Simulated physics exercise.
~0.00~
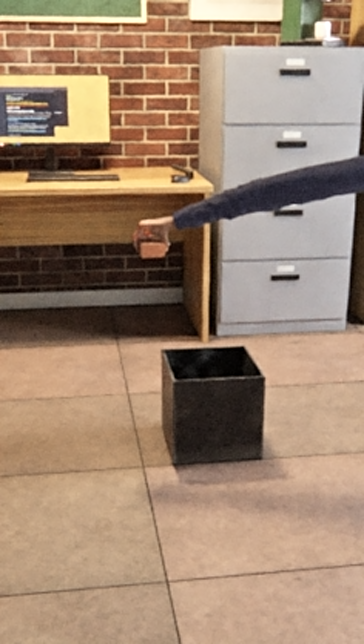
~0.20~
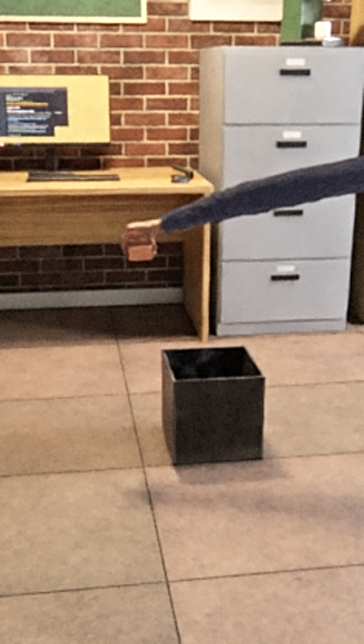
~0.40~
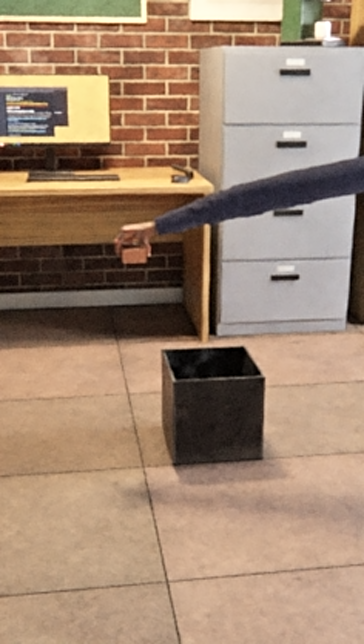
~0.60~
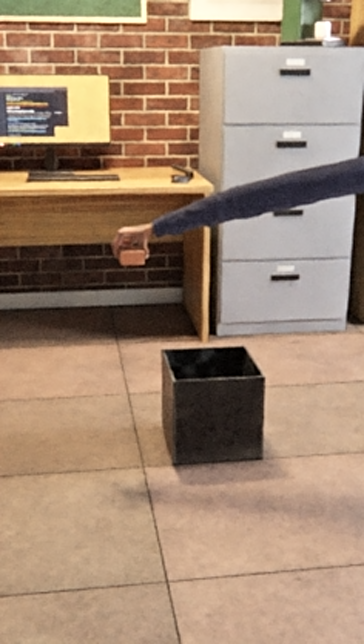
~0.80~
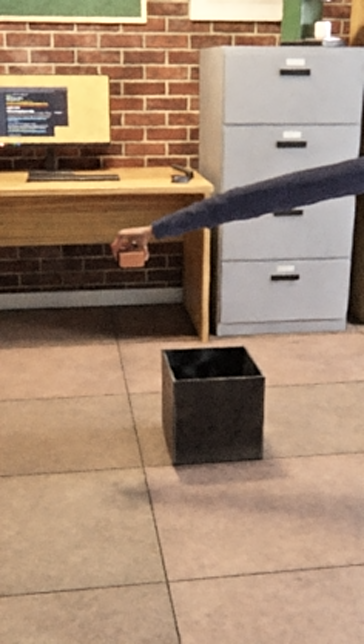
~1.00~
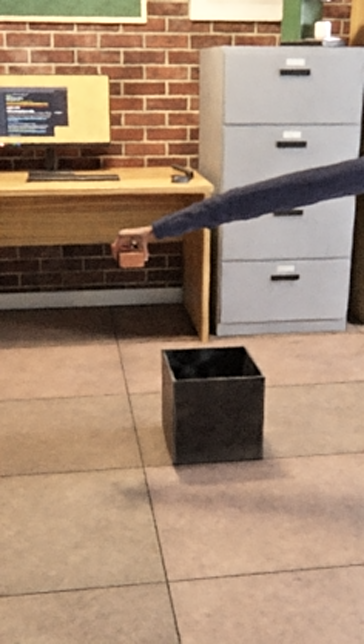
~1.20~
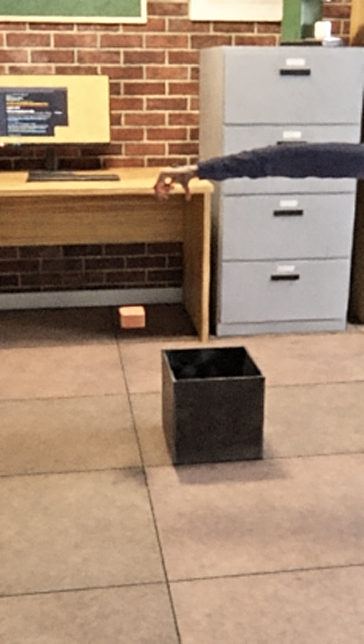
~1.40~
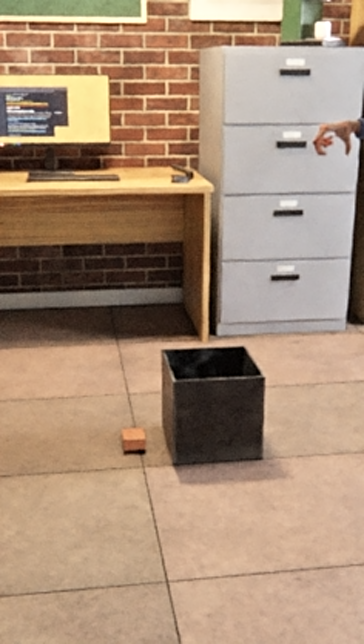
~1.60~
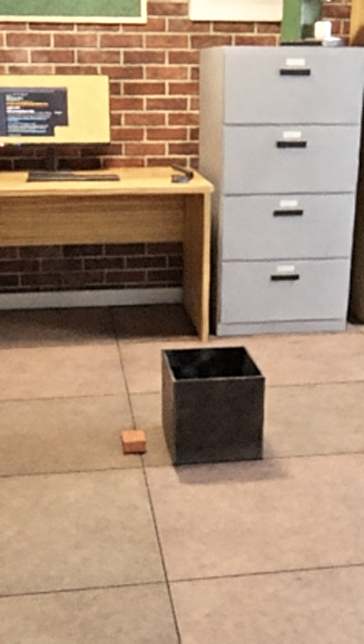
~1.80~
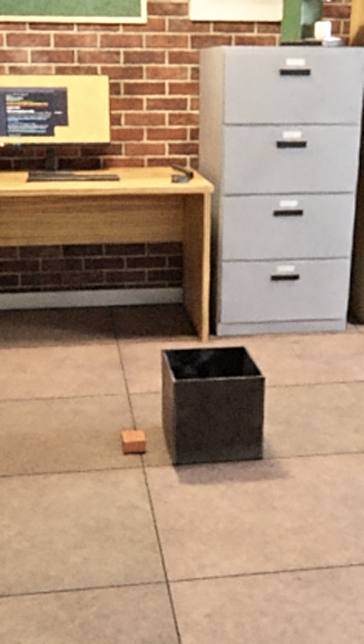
An arm in a dark blue sleeve reaches in from the right, holding a small orange block above a tiled floor, seen from a still viewpoint facing a brick wall. An open black box stands on the floor at the centre, with a wooden desk and lit monitor behind it to the left and a grey filing cabinet to the right. The hand moves slightly left and holds nearly still, left of the box. It then lets go and draws back to the right as the block falls. The block misses the opening and rests on the floor just left of the box.
